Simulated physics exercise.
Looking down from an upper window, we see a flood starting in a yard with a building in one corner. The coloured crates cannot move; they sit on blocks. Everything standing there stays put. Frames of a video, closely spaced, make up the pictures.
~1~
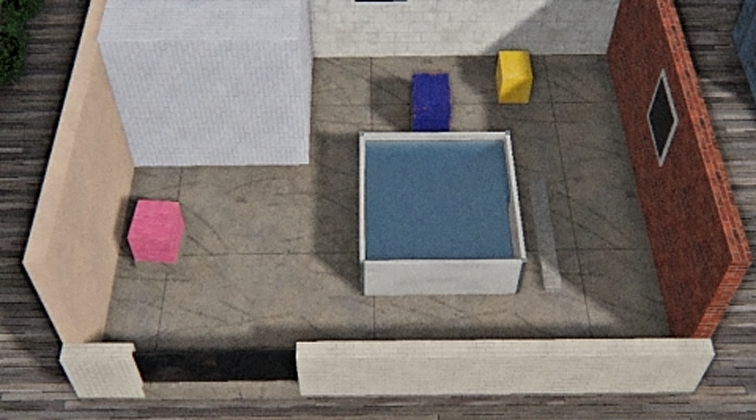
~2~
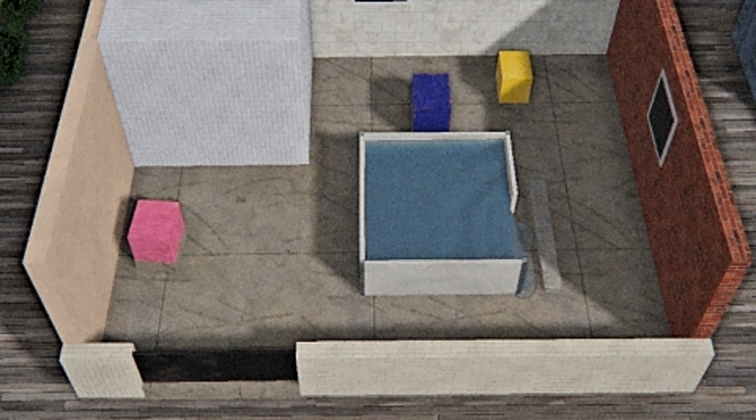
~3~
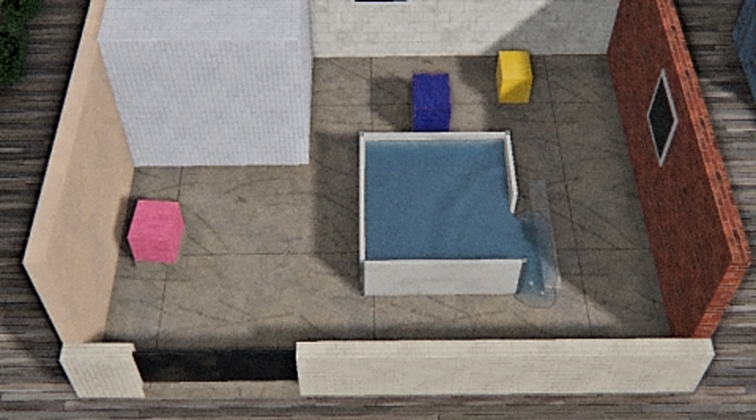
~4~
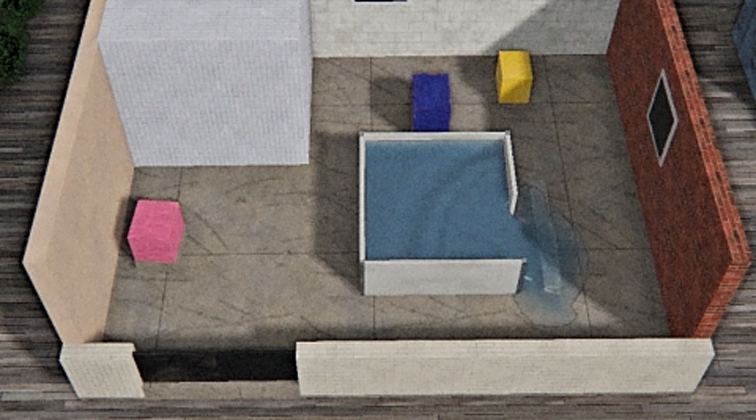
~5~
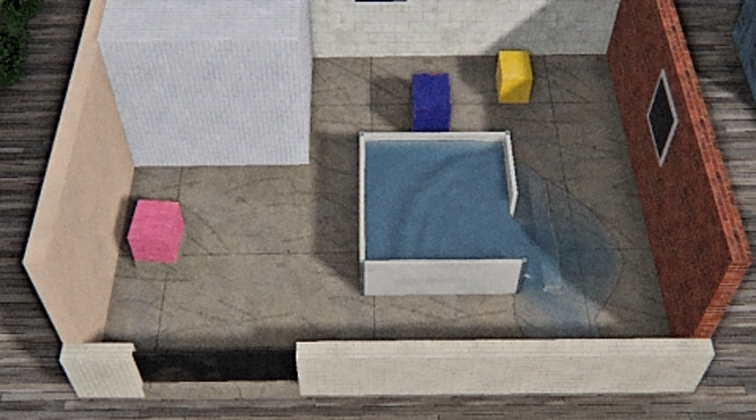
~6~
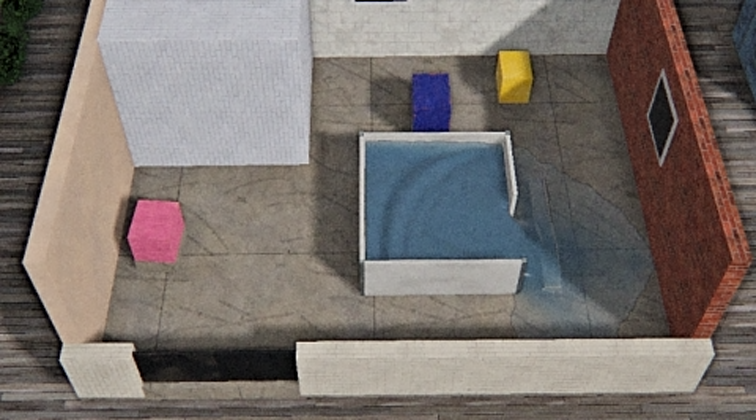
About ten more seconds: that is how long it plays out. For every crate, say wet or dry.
The blue crate is saved; the pink crate is saved; the yellow crate is not saved.
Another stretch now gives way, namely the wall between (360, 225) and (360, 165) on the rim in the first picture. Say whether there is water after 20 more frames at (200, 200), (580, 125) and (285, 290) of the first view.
Order as asked: Swamped, untouched, swamped.
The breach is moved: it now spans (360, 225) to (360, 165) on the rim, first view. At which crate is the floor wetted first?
The pink-painted one.
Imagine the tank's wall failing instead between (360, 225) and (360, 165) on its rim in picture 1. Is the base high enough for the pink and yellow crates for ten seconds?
I expect pink goes wet while yellow remains untouched.
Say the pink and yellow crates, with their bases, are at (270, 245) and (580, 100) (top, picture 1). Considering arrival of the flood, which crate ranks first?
Going by the pictures, it's the crate marked yellow.
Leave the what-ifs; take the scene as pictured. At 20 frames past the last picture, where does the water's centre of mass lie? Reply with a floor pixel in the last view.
The water centres close to (507, 236).
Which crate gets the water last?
I'd say the pink-painted one is last.
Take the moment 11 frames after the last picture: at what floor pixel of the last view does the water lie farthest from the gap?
(607, 82).
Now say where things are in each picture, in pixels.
Still water in the water tank at (438, 198), in the first frame.
The front is at (528, 292), out from the gap at (513, 249), in the second frame.
Water pours out at (513, 249) and has run to (546, 302), in the third frame.
The front is at (527, 190), out from the gap at (513, 250), in the fourth frame.
The front is at (527, 169), out from the gap at (513, 249), in the fifth frame.
The front is at a hidden place, out from the gap at (513, 249), in the sixth frame.
A moment on, water covers 25 % of the floor; the blue crate not reached, the pink crate not reached, the yellow crate water round its plinth.
Next, water covers 30 % of the floor; the blue crate water round its plinth, the pink crate not reached, the yellow crate water round its plinth.
Then, water covers 45 % of the floor; the blue crate water round its plinth, the pink crate not reached, the yellow crate water round its plinth.
Later, water covers 80 % of the floor; the blue crate water round its plinth, the pink crate water round its plinth, the yellow crate water round its plinth.
In the end, water covers 100 % of the floor; the blue crate stayed above the water, the pink crate stayed above the water, the yellow crate was topped.
